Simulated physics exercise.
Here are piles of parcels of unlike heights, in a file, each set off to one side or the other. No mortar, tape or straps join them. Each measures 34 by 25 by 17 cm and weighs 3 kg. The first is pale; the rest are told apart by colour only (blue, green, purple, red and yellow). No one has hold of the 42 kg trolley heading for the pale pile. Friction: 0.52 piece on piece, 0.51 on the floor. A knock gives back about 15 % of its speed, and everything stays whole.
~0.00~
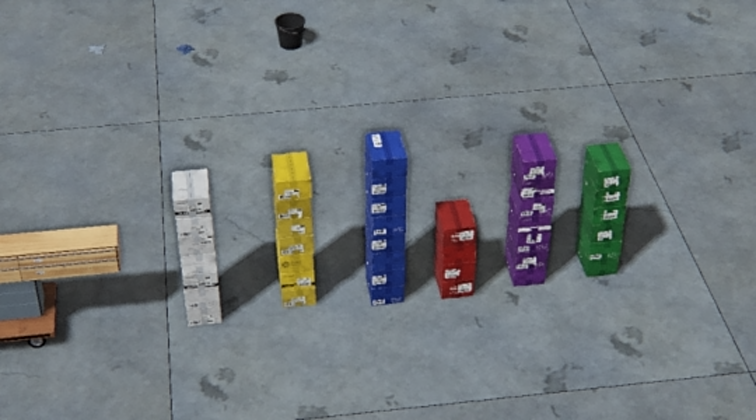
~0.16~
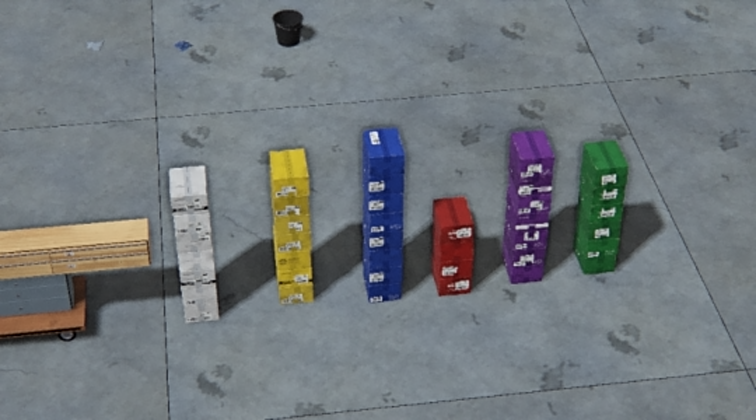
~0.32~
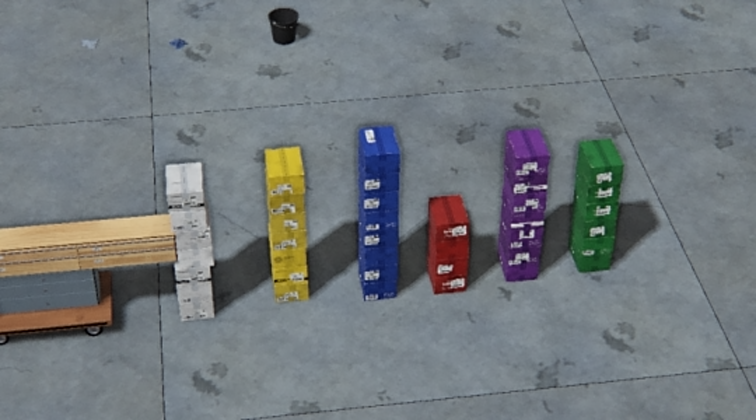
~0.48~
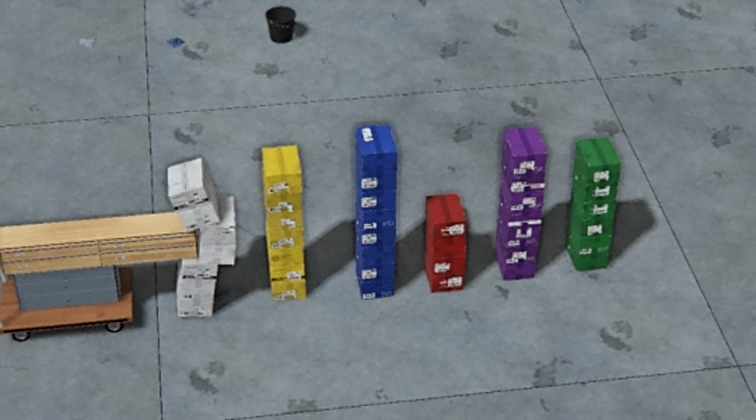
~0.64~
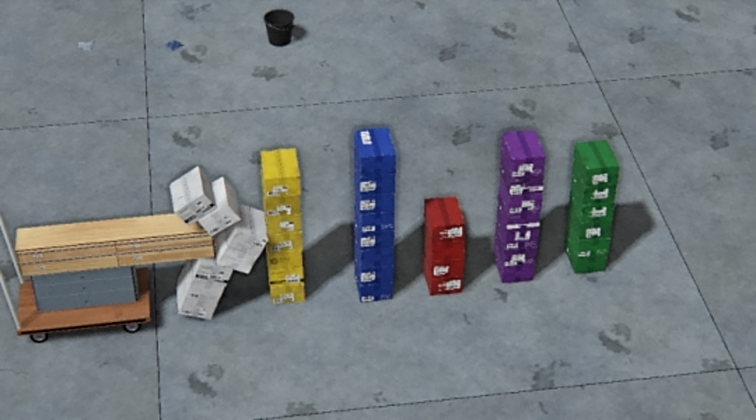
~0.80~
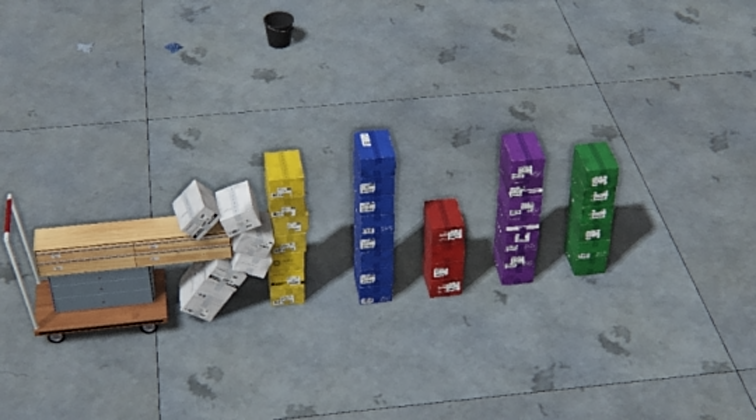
A cart loaded with long wooden boards rolled in from the left and struck the white stack of boxes, which buckled and toppled rightward against the yellow stack while the other coloured stacks stood still.
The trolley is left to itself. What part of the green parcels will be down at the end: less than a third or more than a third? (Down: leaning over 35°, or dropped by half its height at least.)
Ending down: Upwards of a third.
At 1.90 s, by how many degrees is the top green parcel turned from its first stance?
Some 0°.
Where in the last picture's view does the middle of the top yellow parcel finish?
At about (444, 224).
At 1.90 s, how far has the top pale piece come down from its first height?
Roughly 20 cm.
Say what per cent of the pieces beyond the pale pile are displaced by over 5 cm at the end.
It is 100 per cent.
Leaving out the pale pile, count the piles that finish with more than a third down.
The count is 5.
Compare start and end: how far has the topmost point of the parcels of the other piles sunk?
Roughly 65 cm.
After 1.90 s, 7 of the pale pile down; none of the 6 green parcels down (7 of 32 in all colours); top green parcel unmoved; top yellow parcel 24° from how it stood, 15 cm lower.
After 3.08 s, 7 of the pale pile down; 2 of the 6 green parcels down (28 of 32 in all colours); top green parcel 34° from how it stood, 13 cm lower; top yellow parcel 41° from how it stood, 61 cm lower.
In the end (6.5 s), 7 of the pale pile down; 6 of the 6 green parcels down (32 of 32 in all colours); top green parcel upside down; top purple parcel upside down. That is 100 per cent.
